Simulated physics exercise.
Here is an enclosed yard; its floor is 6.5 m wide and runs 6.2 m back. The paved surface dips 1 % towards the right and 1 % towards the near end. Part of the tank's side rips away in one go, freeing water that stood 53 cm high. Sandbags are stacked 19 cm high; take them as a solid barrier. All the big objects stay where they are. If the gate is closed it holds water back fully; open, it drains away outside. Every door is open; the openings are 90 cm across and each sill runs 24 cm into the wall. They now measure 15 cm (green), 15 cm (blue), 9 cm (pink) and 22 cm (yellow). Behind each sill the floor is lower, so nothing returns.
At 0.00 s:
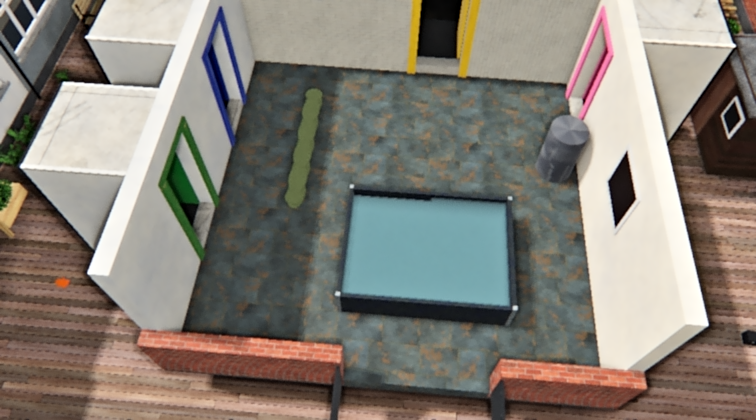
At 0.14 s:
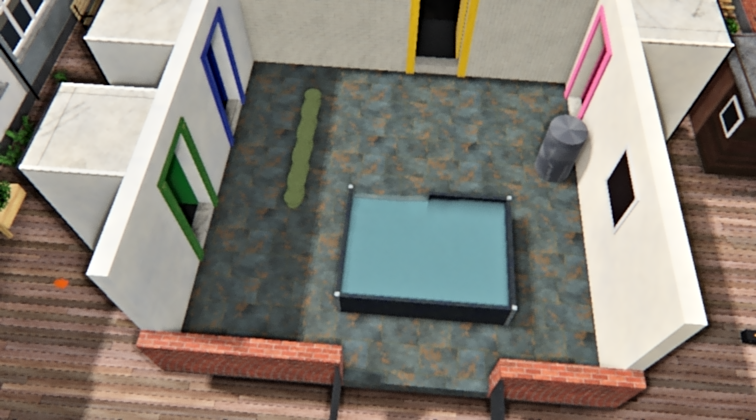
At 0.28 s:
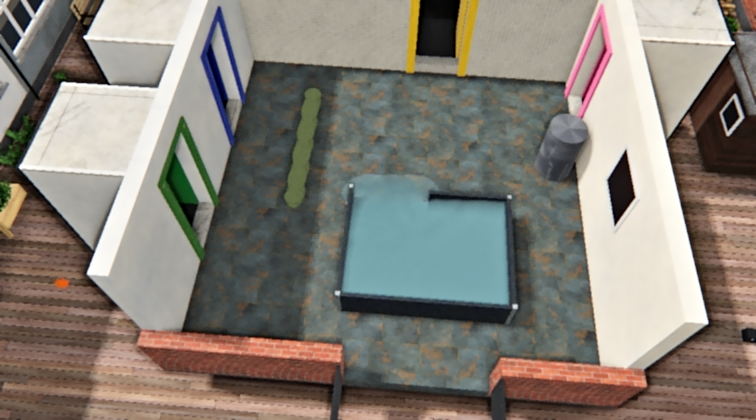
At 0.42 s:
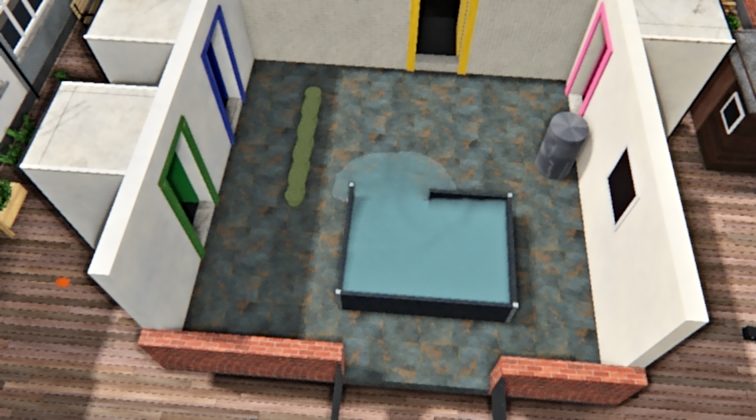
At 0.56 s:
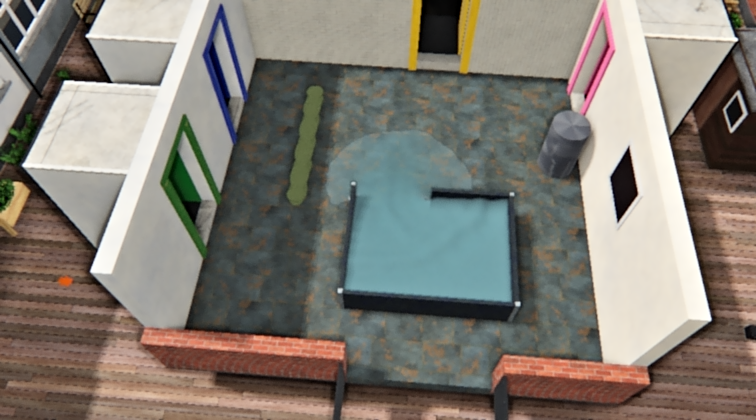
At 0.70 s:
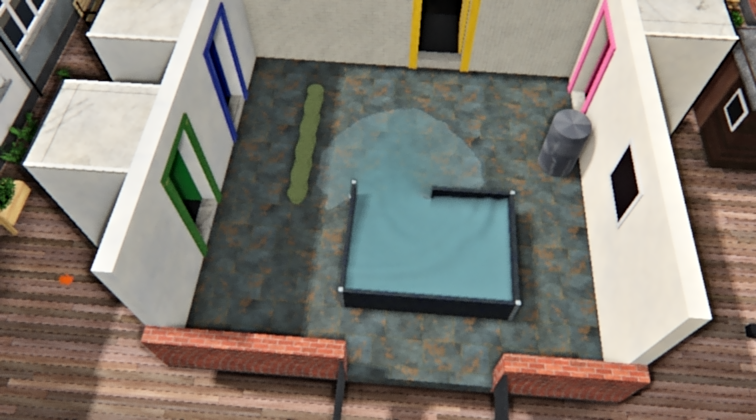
In a walled yard with blue, green, yellow and pink doorways, a rectangular tank of water opens along its far side, and water pours through the gap, spreading across the paved floor in a widening, rounded sheet.
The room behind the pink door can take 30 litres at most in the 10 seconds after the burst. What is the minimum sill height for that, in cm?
About 15 cm.
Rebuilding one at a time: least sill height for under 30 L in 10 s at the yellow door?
Roughly 15 cm at yellow.
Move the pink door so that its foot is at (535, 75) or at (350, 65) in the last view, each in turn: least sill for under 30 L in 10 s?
About 12.0 and 21 cm.
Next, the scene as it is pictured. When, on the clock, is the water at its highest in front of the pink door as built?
Near 6.0 s.
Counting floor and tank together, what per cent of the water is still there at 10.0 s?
About 92 per cent.
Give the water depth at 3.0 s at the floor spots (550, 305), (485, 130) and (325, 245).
About 0, 2 and 0 cm.
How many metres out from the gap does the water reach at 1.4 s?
Roughly 3.6 m.
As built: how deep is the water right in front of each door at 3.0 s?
In cm: Green 0, blue 0, pink 5, yellow 20.
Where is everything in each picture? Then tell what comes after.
The first frame shows the tank at (428, 247) is whole and still, 53 cm deep; the pink door at (587, 80) is dry.
In the second frame, water pours out on the far side and has run 0.3 m, to a hidden place; about 10 cm deep outside, 53 cm at the back.
In the third frame, the front is at (392, 177), 0.7 m from the gap on the far side; 1.0 m2 of floor is wet, 53 cm left at the back.
In the fourth frame, the front is at (394, 155), 1.2 m from the gap on the far side; 1.9 m2 of floor is wet, 53 cm left at the back.
In the fifth frame, the gap is on the far side, the front 1.7 m out at (410, 132); the back of the tank holds 53 cm.
In the sixth frame, water pours out on the far side and has run 2.2 m, to (409, 111); about 5 cm deep outside, 52 cm at the back; 2.5 m in a straight line remain to the pink door at (589, 74).
After 1.4 s water covers 25 % of the floor, deepest (30 cm) near (372, 199); it has not reached the pink door.
After 3.0 s water covers 35 % of the floor, deepest (28 cm) near (351, 65); 5 cm at the pink door, 0 litres in over its 9 cm sill.
After 10.0 s water covers 95 % of the floor, deepest (14 cm) near (606, 380); 13 cm at the pink door, 171 litres in over its 9 cm sill.
At the pink door as built, the water arrived by 3.0 s and peaked near 19 cm at 5.8 s.
With a sill of 12.5 cm, 77 litres would have come in within the 10 s; with 16.5 cm, 19 litres. So under 30 litres takes about 15 cm.
